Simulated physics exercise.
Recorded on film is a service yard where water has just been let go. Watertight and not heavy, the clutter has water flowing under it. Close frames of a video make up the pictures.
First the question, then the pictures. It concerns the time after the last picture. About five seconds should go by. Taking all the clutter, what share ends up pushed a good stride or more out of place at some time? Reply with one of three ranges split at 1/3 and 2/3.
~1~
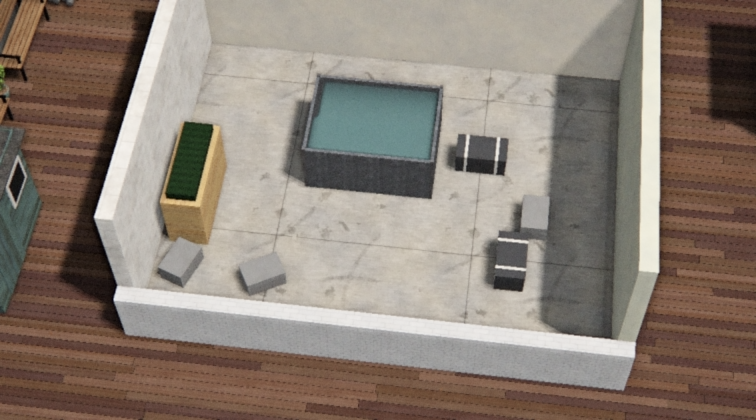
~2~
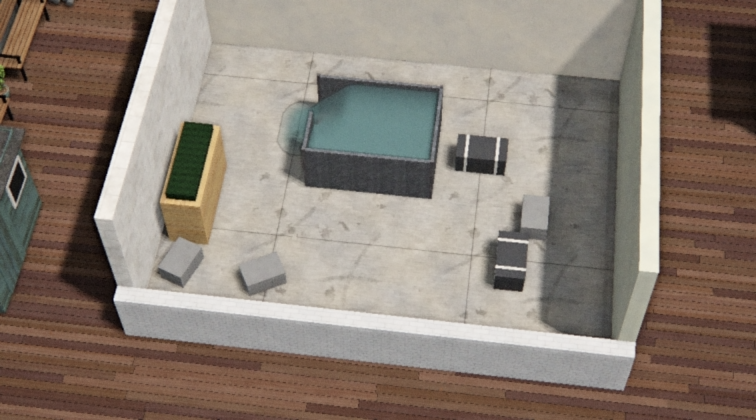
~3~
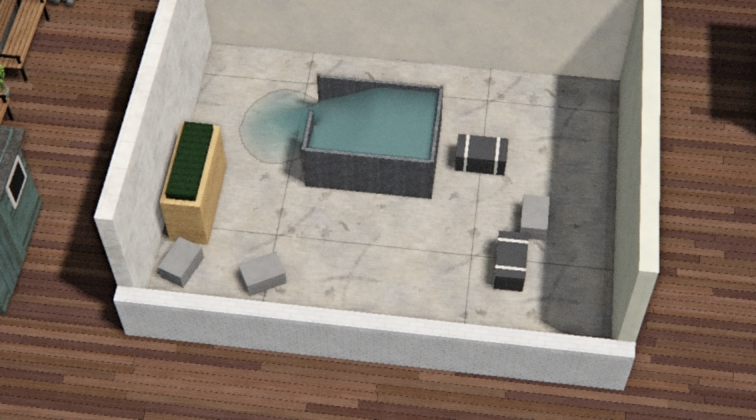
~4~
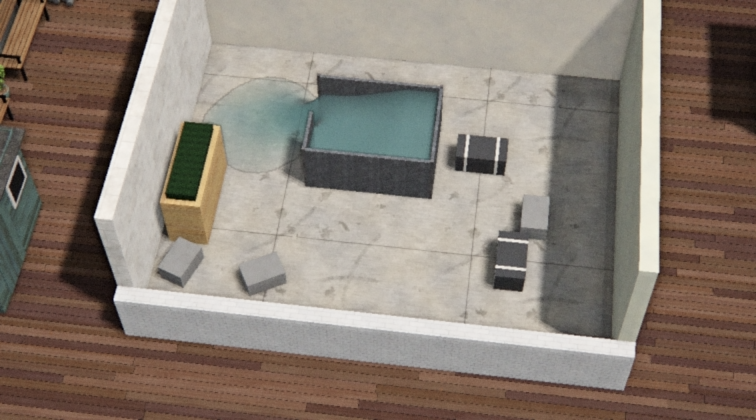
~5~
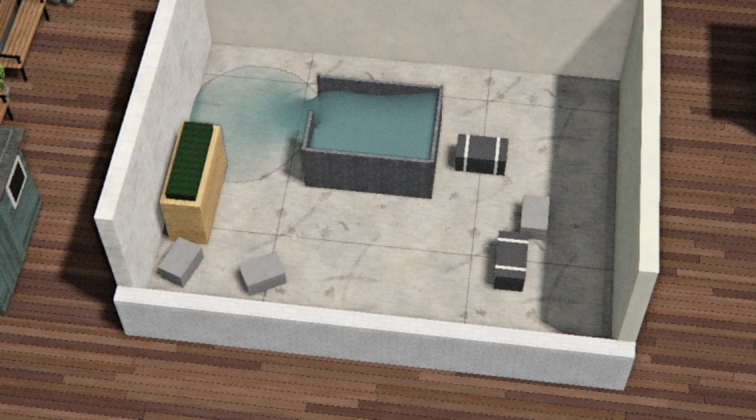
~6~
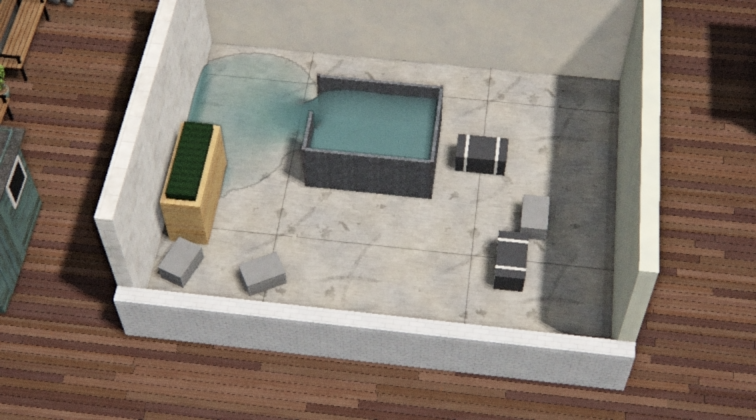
Under 1/3.
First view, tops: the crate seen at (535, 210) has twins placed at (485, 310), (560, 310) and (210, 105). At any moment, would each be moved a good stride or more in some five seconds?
So, in order, the copies go nowhere much, nowhere much, nowhere much.
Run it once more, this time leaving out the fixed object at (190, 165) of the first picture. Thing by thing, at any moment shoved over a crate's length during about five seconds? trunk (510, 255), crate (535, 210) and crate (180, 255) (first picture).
Fell short, fell short and went the distance.
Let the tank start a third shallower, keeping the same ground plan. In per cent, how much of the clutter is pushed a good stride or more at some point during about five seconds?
Near 0 % of the lot.
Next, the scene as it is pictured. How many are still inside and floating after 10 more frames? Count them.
The answer would be 0.
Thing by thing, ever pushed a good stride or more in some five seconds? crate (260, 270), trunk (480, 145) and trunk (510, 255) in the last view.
In the order given: Covered the distance, fell short, fell short.
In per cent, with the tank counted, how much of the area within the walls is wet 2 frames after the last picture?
Estimate: Close to 20 in a hundred.
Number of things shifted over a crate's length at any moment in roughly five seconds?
It totals 1.
A moment on, 0 of 5 are well off their spots; 0 afloat.
Next, 0 of 5 are well off their spots; 0 afloat.
Later, 0 of 5 are well off their spots; 1 afloat.
In the end, 1 of 5 are well off their spots, and 1 have been at some point; 2 afloat.
